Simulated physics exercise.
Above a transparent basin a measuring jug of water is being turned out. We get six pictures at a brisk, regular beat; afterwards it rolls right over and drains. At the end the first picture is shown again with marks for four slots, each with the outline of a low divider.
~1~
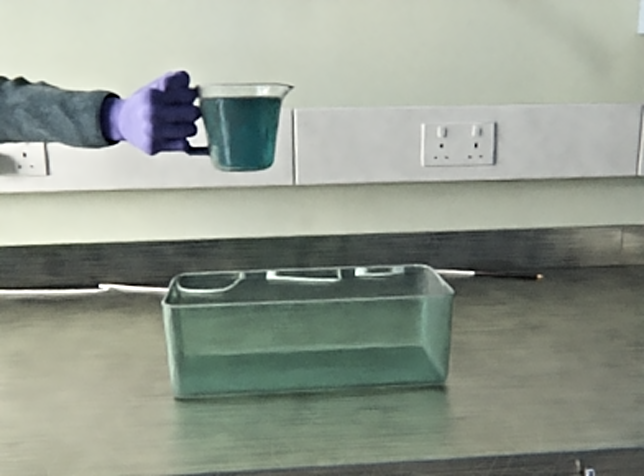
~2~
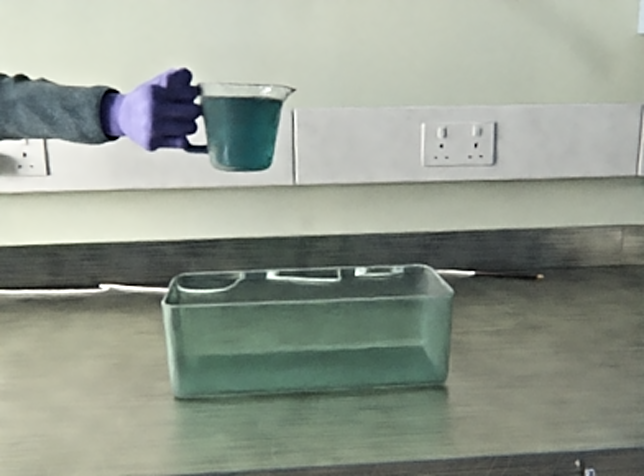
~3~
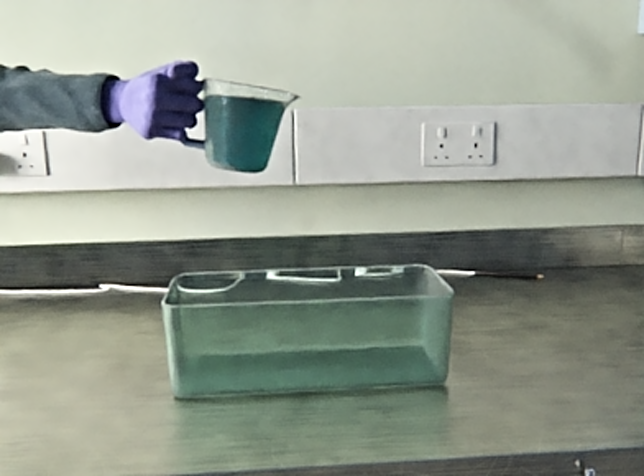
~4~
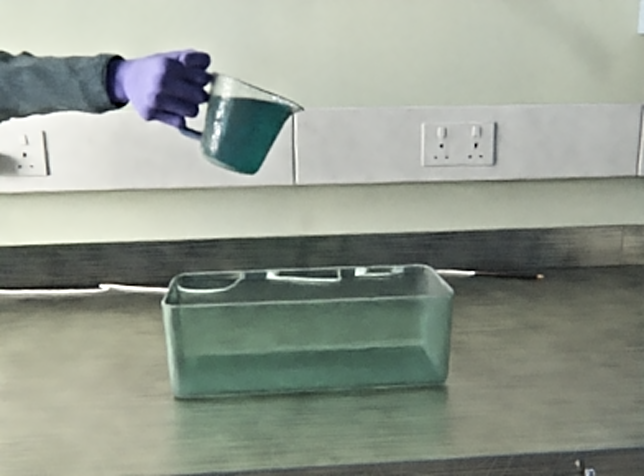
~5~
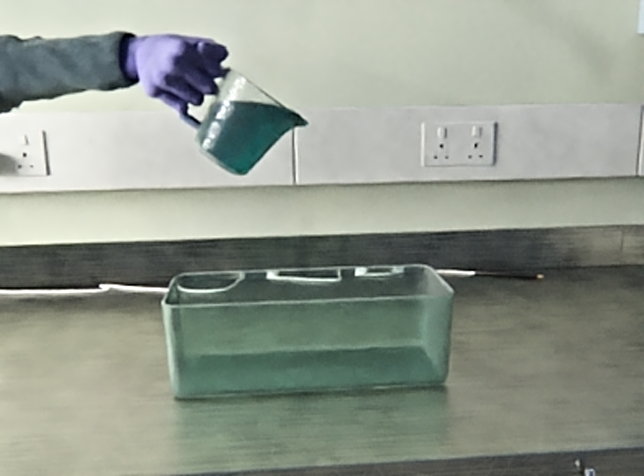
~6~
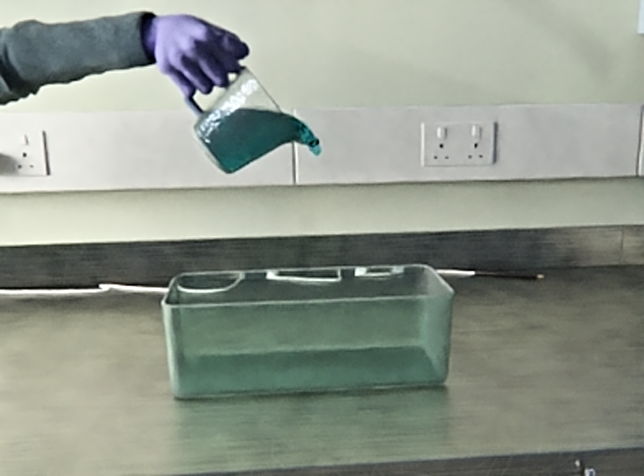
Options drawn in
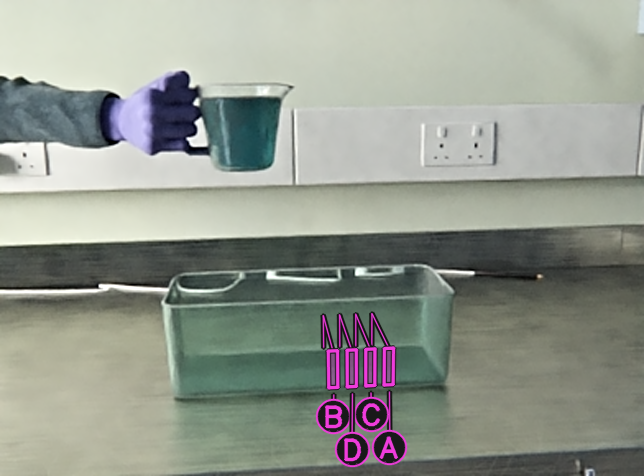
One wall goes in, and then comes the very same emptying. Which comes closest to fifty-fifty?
Best: D.
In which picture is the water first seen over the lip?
In picture 5.
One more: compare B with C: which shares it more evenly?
It is C.
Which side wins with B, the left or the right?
The right side.
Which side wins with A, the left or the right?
The left one.
On the marked copy, A at (389, 391); B at (333, 394); C at (370, 392); D at (352, 393).
With A, about 88 % ends left of the wall and 4 % right of it; 8 % is lost outside.
With B, about 10 % ends left of the wall and 85 % right of it; 5 % is lost outside.
With C, about 77 % ends left of the wall and 18 % right of it; 5 % is lost outside.
With D, about 48 % ends left of the wall and 49 % right of it; 3 % is lost outside.
